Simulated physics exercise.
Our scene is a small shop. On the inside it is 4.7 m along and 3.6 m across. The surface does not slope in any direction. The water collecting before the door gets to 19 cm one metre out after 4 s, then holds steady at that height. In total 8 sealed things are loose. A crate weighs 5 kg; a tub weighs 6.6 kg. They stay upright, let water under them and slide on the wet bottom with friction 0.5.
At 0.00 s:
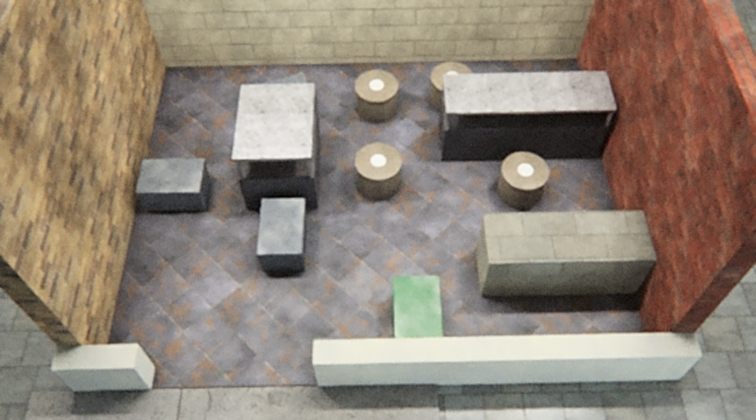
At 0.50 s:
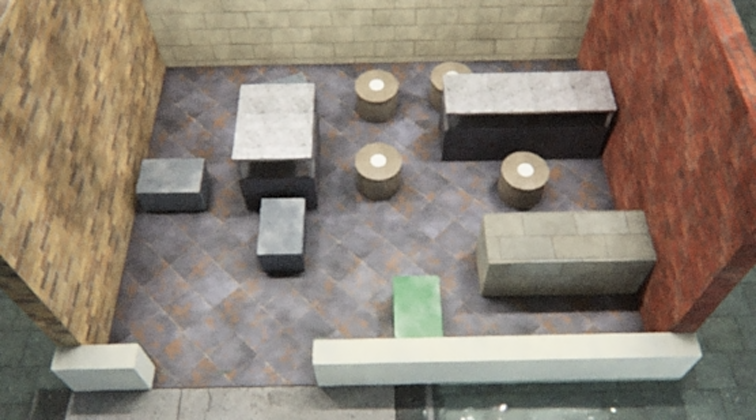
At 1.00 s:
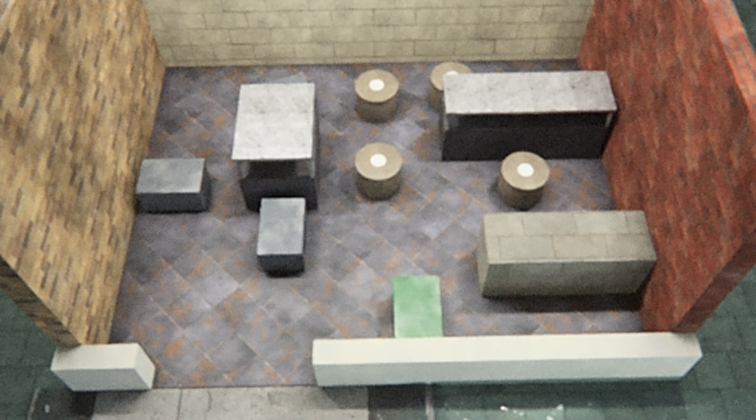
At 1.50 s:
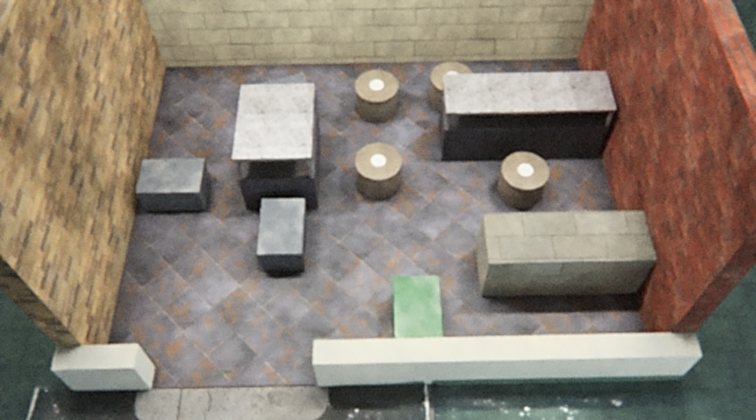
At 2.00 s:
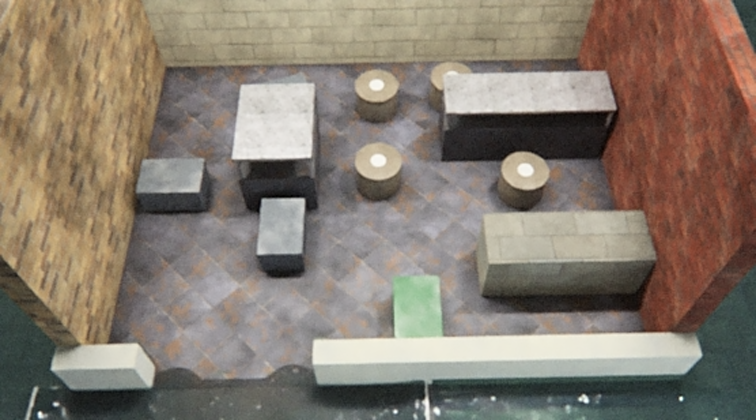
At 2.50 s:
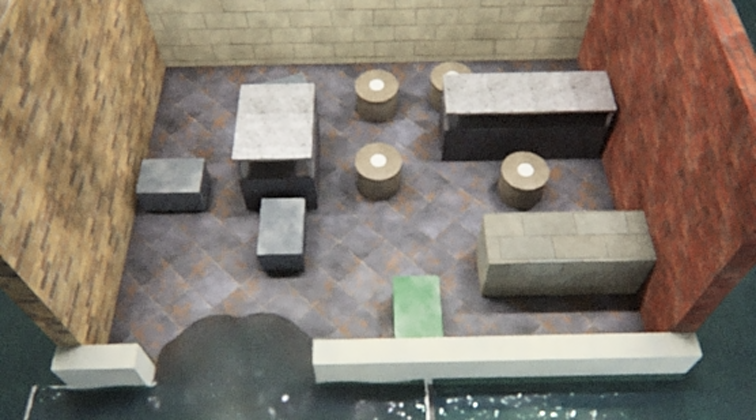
In a small shop, dark water gathers outside and begins spreading through the front doorway.
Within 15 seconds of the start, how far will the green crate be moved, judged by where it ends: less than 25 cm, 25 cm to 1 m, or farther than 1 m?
It will likely make a small trip.
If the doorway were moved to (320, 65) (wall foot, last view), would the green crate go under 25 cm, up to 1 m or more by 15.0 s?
By then the green crate has been carried a long way.
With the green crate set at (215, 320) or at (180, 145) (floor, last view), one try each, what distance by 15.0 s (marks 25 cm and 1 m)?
Going in order, it gets pushed a long way and then it gets pushed a long way.
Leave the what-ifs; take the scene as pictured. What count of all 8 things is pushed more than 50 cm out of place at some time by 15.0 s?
That adds up to 8.
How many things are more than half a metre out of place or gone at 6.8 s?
At that time I count 3.
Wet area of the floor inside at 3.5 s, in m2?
Roughly 2.0 m2 of it is wet.
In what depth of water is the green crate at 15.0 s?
10 cm or so.
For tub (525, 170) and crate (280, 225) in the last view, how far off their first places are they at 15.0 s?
Shifts: 30 cm / 200 cm.
After 3.5 s the green crate is near (417, 307), 0.0 m from its start, aground; 0 afloat.
After 6.8 s the green crate is near (417, 307), 0.0 m from its start, aground; 3 afloat.
After 11.0 s the green crate is near (409, 312), 0.1 m from its start, afloat; 8 afloat.
After 15.0 s the green crate is near (416, 229), 0.7 m from its start, afloat; 8 afloat.
